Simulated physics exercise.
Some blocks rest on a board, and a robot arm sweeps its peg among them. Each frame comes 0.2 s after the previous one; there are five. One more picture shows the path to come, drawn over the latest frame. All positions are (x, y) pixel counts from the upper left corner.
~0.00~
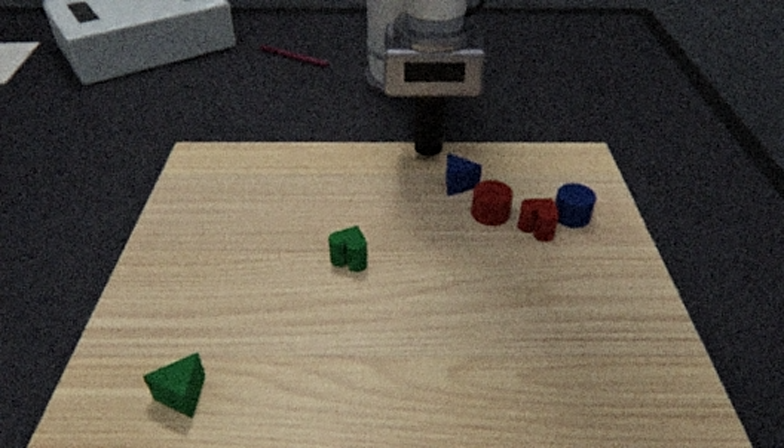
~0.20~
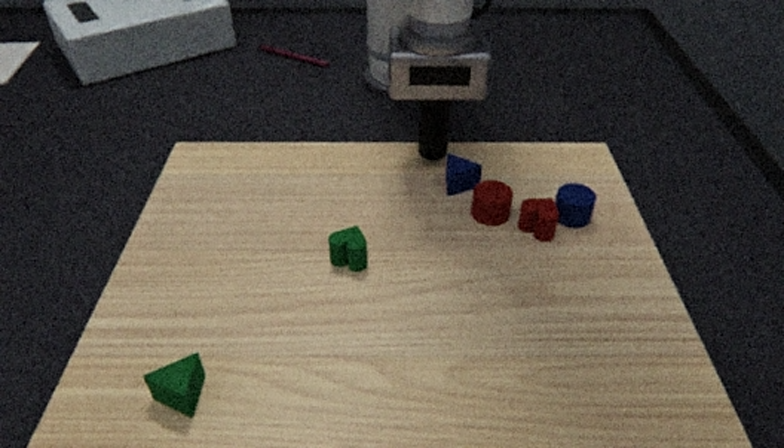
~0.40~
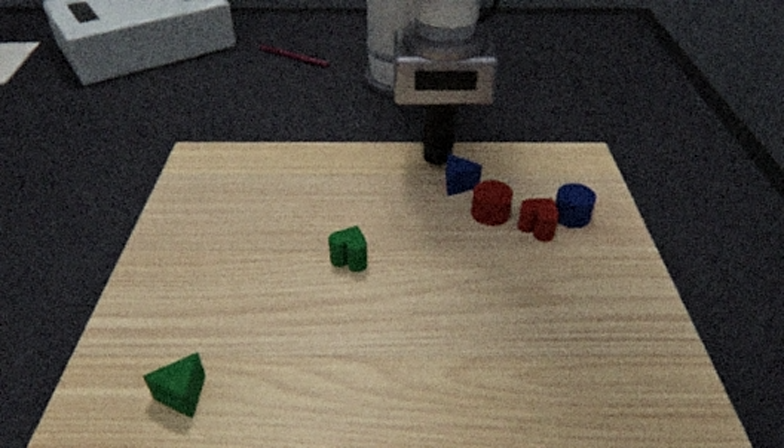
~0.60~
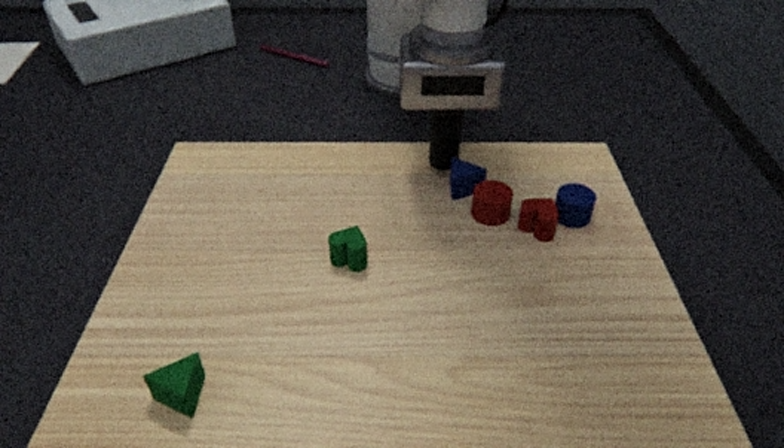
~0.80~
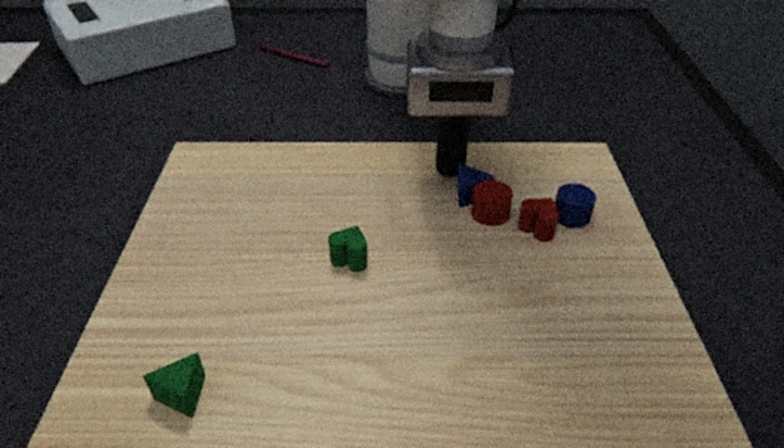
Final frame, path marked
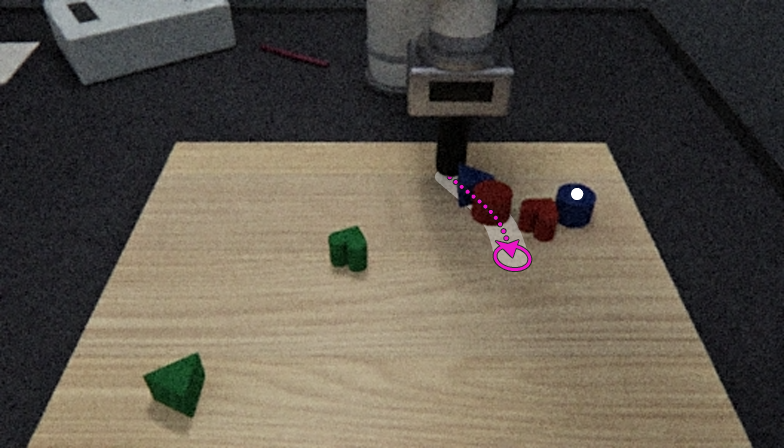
A pale wooden board fills most of a dim, grainy view, seen from a fixed, raised position facing a robot arm at the far edge. A blue triangular block, red round block, red heart block and blue round block cluster at upper right, with a green heart near the middle and a green triangular block lower left. The arm's dark peg moves slightly right and nearer, nudging the blue triangular block a little toward the red round one.
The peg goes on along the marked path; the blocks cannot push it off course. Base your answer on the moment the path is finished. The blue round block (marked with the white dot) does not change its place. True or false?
The statement is correct.
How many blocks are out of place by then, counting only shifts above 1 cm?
Looking at the path, I think three or more of the blocks end up more than 1 cm away.
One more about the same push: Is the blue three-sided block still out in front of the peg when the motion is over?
The answer is yes.
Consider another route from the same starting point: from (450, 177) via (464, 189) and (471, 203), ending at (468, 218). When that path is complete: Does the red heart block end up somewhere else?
Yes, I think so.
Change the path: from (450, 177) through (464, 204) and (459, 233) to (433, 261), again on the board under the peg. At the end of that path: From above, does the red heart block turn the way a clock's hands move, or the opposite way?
Counter-clockwise, from overhead.
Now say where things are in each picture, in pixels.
In the first frame, peg tip at (428, 149); block tops, blue three-sided block at (460, 164); red round block at (493, 191); red heart block at (542, 207); blue round block at (577, 194).
In the second frame, peg at (433, 153); blocks unchanged.
In the third frame, peg at (438, 157); blocks unchanged.
In the fourth frame, peg at (444, 163); blue three-sided block at (465, 168).
In the fifth frame, peg at (450, 169); blue three-sided block at (472, 175); red round block at (493, 191); red heart block at (542, 207); blue round block at (577, 194).
Path on the board, from (450, 177) by way of (490, 211) to (512, 257); the dot is on the blue round block.
The first path, step by step. One third of the way, peg at (479, 192); blue three-sided block at (501, 200); red round block at (519, 220); red heart block at (557, 215), turned 60° anticlockwise.
Two thirds of the way, peg at (502, 217); blue three-sided block at (528, 227); red round block at (543, 250); red heart block at (561, 216), turned 80° anticlockwise.
At the end, peg at (514, 249); blue three-sided block at (550, 258), turned 20° anticlockwise; red round block at (574, 283); red heart block at (561, 216), turned 80° anticlockwise; blue round block in place.
